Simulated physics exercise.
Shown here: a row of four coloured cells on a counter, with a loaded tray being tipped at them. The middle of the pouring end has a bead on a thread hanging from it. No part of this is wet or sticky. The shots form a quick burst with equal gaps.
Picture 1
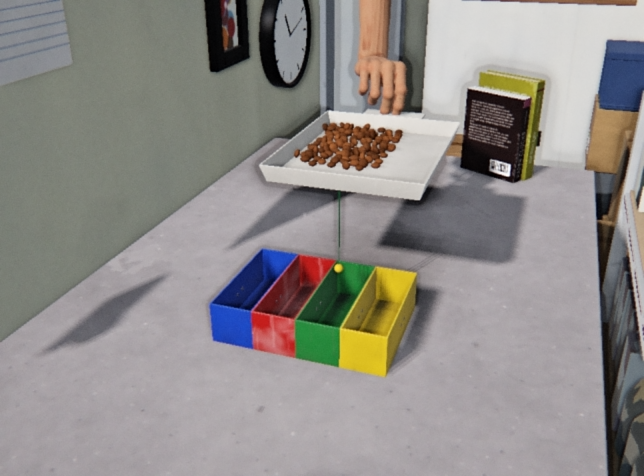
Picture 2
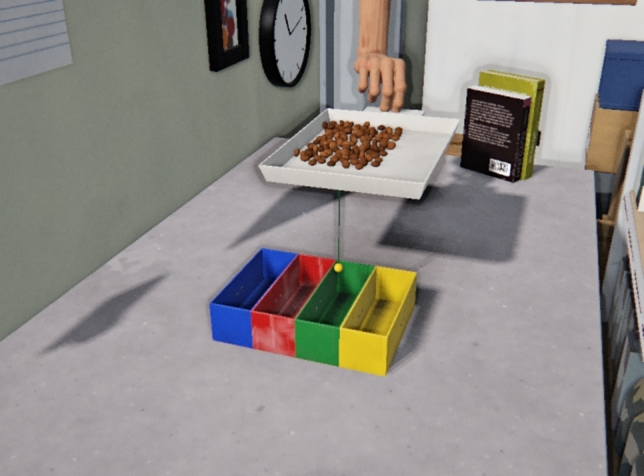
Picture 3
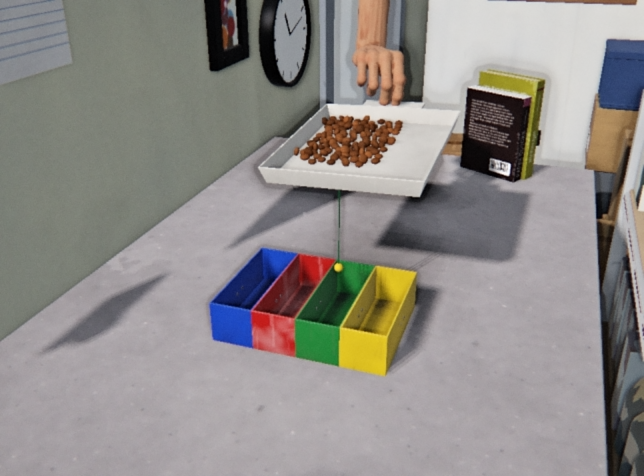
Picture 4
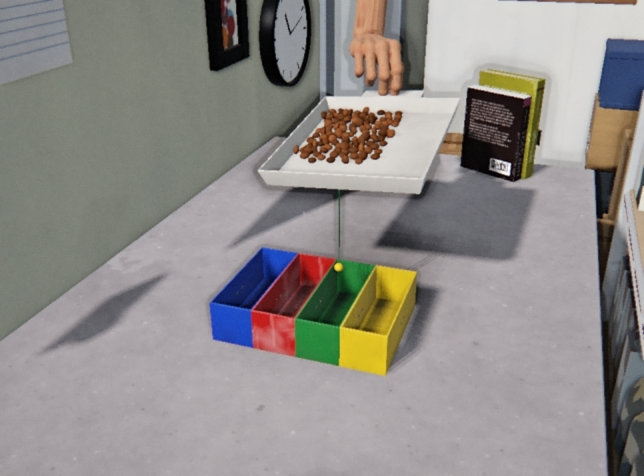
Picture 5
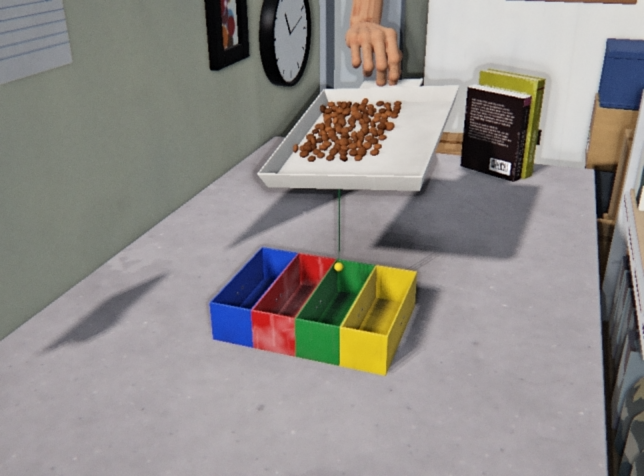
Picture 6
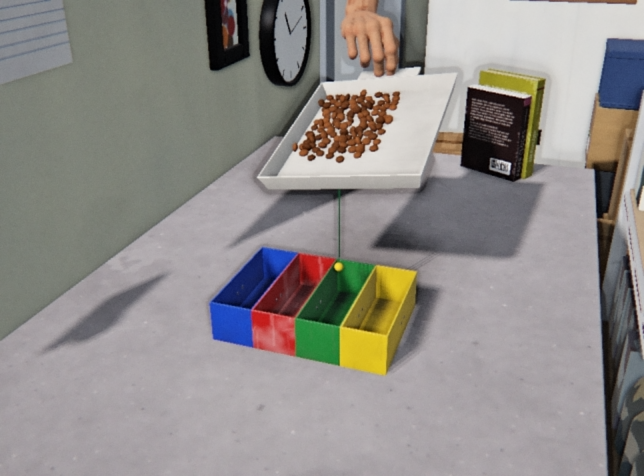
A wooden-looking hand hangs behind a white tray of brown kibble above a grey counter, seen from above and in front, with a clock on the green wall at left and books at right. Below the tray's front edge, a yellow bead hangs on a thread by blue, red, green and yellow cells. The hand rises slightly as the tray's back edge lifts, tilting it forward and slightly left, while the camera stays still.
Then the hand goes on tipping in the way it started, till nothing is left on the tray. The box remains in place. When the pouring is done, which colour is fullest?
Fullest: The blue cell.
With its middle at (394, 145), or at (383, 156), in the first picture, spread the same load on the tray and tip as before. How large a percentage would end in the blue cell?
70 and 70 per cent.
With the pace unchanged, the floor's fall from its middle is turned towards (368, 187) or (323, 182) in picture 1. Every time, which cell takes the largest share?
In order, it comes out as that yellow cell and the blue one.
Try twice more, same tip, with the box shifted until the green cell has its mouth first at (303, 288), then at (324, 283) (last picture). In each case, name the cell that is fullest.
In the first case it's the red cell, in the second it's the cell in red.
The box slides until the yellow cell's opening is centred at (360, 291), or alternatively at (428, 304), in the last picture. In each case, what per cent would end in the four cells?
First placement near 100 percent, second near 20 percent.
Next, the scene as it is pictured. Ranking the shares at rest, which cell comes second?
The cell in second spot is red.
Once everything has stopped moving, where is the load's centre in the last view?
Centre at rest: Close to (264, 303).
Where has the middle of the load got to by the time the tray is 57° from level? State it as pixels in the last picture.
Roughly at (291, 167).
Just after the last frame, tray tipped steeply; almost all on the tray; just a few falling or outside the box.
A moment on, tray tipped right over; roughly a quarter on the tray; roughly half in the blue cell; about a tenth in the red cell; about a tenth falling or outside the box.
Further on, tray tipped past a quarter turn; roughly two thirds in the blue cell; roughly a quarter in the red cell; about a tenth falling or outside the box.
When it is over, tray tipped past a quarter turn; roughly two thirds in the blue cell; roughly a quarter in the red cell; not one in the yellow cell; not one in the green cell; about a tenth outside the box.
